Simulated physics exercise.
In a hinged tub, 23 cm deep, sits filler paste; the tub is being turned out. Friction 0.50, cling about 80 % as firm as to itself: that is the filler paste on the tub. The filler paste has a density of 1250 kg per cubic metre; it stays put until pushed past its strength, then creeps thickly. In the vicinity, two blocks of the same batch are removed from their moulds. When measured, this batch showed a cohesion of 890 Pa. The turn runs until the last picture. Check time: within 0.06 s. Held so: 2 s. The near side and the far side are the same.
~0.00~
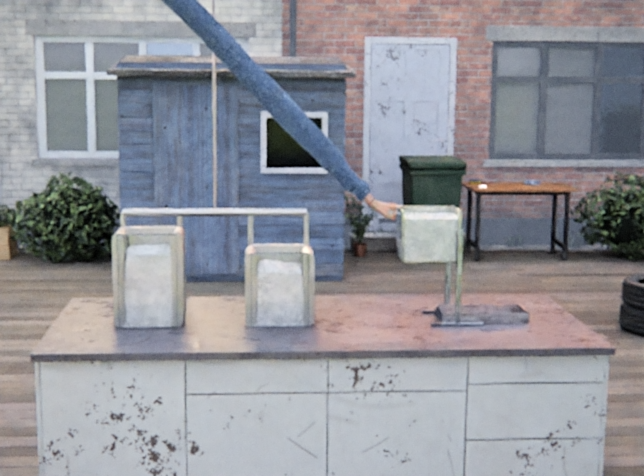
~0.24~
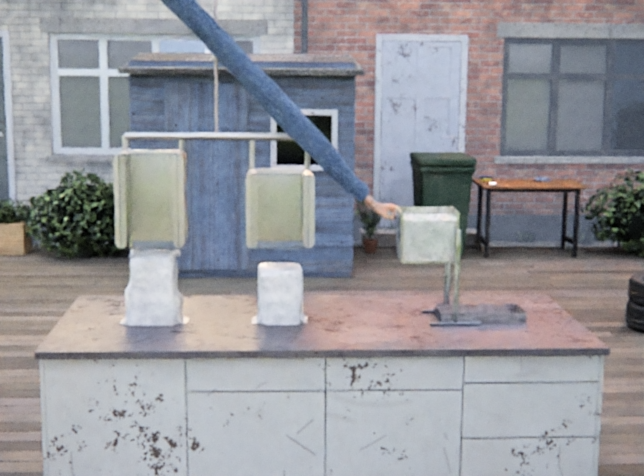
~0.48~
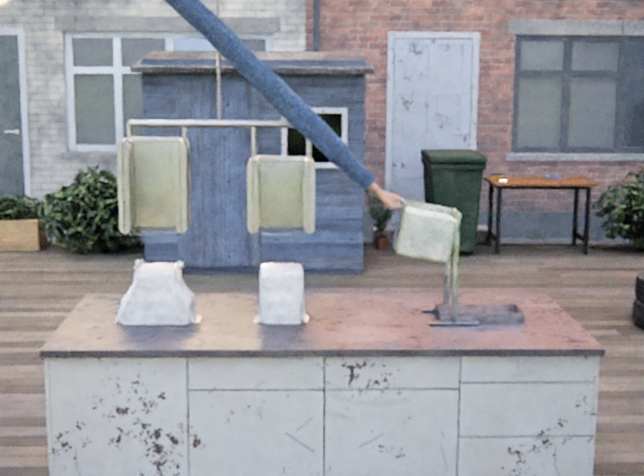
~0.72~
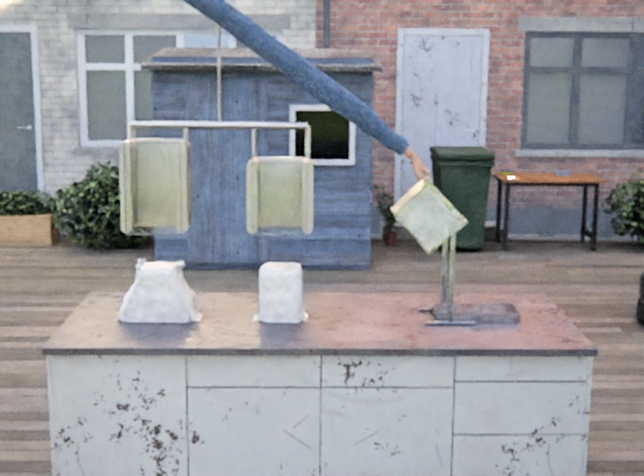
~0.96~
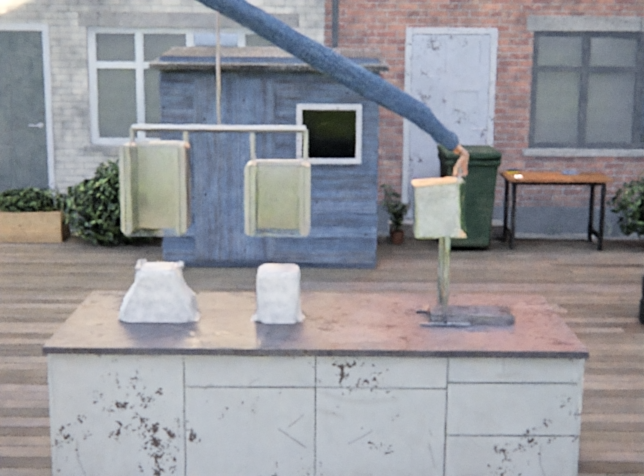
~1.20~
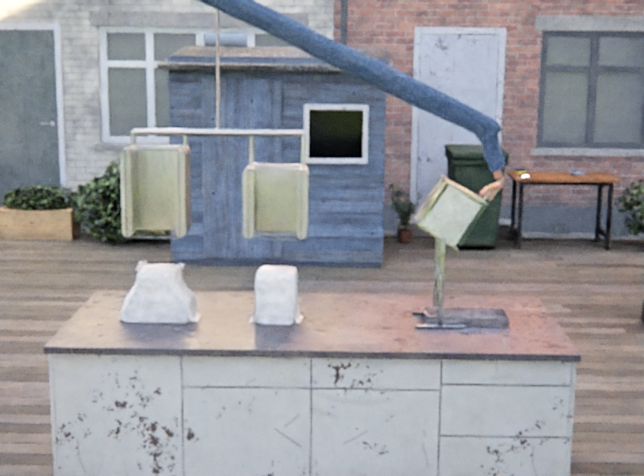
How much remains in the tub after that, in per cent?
0 %.
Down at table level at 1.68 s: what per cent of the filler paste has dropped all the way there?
Some 100 % has got all the way down.
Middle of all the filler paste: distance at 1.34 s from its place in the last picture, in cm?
The change is near 8 cm.
After 1.34 s, the tub is at 120 degrees and holds 73 %.
After 1.51 s, the tub is at 120 degrees and holds 4 %.
After 1.68 s, the tub is at 120 degrees and holds 0 %.
After 1.85 s, the tub is at 120 degrees and holds 0 %.
After 3.20 s, at the end, the tub is at 120 degrees and holds 0 %.
